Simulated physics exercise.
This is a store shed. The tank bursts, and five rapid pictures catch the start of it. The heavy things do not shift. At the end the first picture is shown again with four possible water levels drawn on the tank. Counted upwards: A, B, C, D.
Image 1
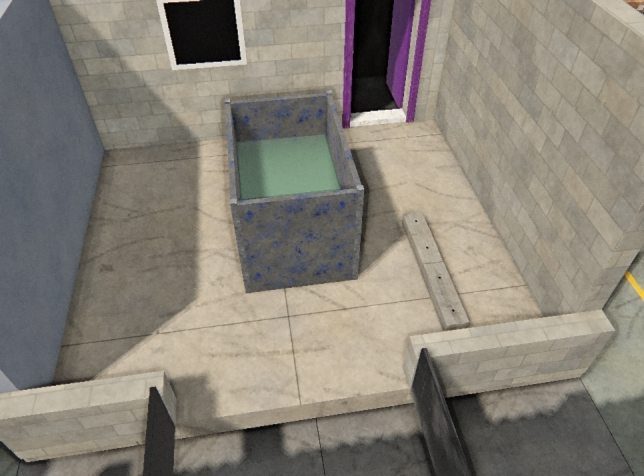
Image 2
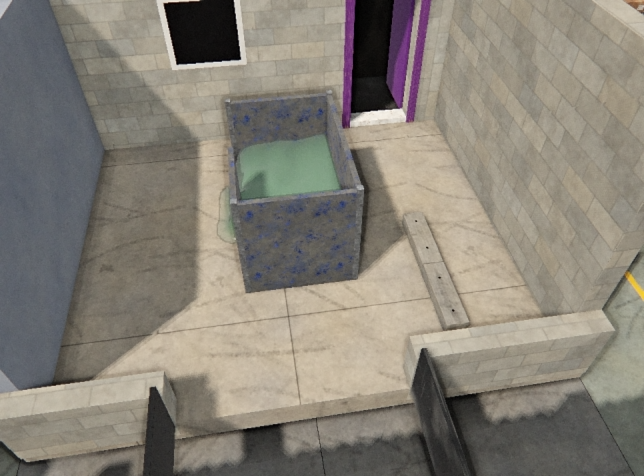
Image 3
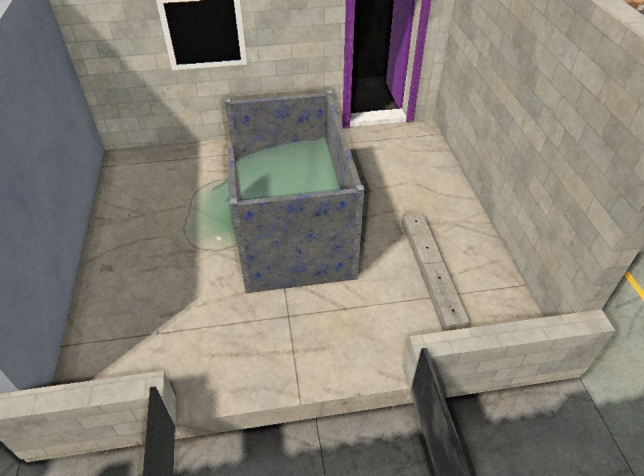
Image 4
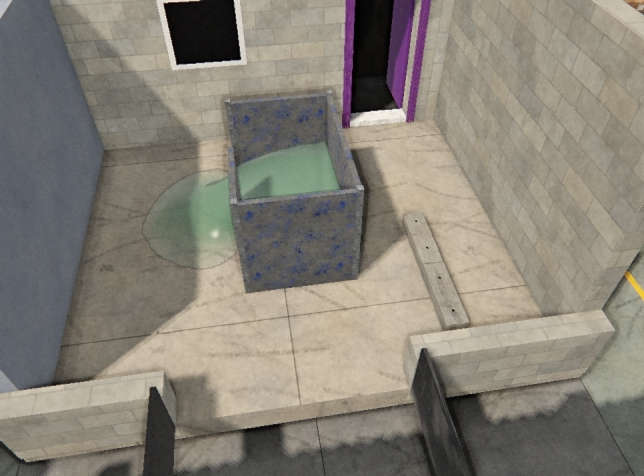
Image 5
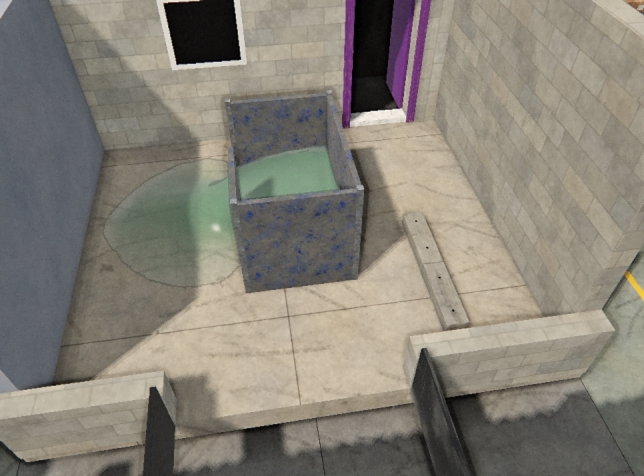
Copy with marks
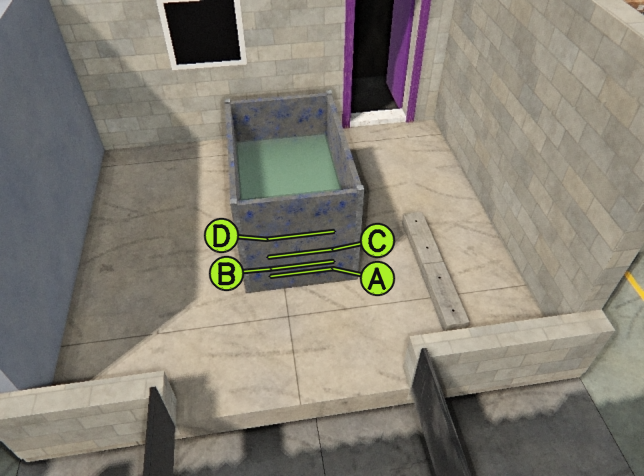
Green water in a blue-speckled stone tank sloped down toward its left side and leaked out there, spreading in a widening rounded puddle across the pale floor toward the grey wall on the left.
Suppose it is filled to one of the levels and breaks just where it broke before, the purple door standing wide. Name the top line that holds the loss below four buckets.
I would pick line D.
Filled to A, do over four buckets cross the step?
No.
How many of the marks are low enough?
All of them.
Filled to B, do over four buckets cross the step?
No.
On the marked copy, A at (302, 272); B at (301, 265); C at (301, 253); D at (300, 235); from the bottom up A, B, C, D.
With A, nothing gets over.
With B, nothing gets over.
With C, a splash gets over, under a bucket.
With D, a bucket or two gets in.
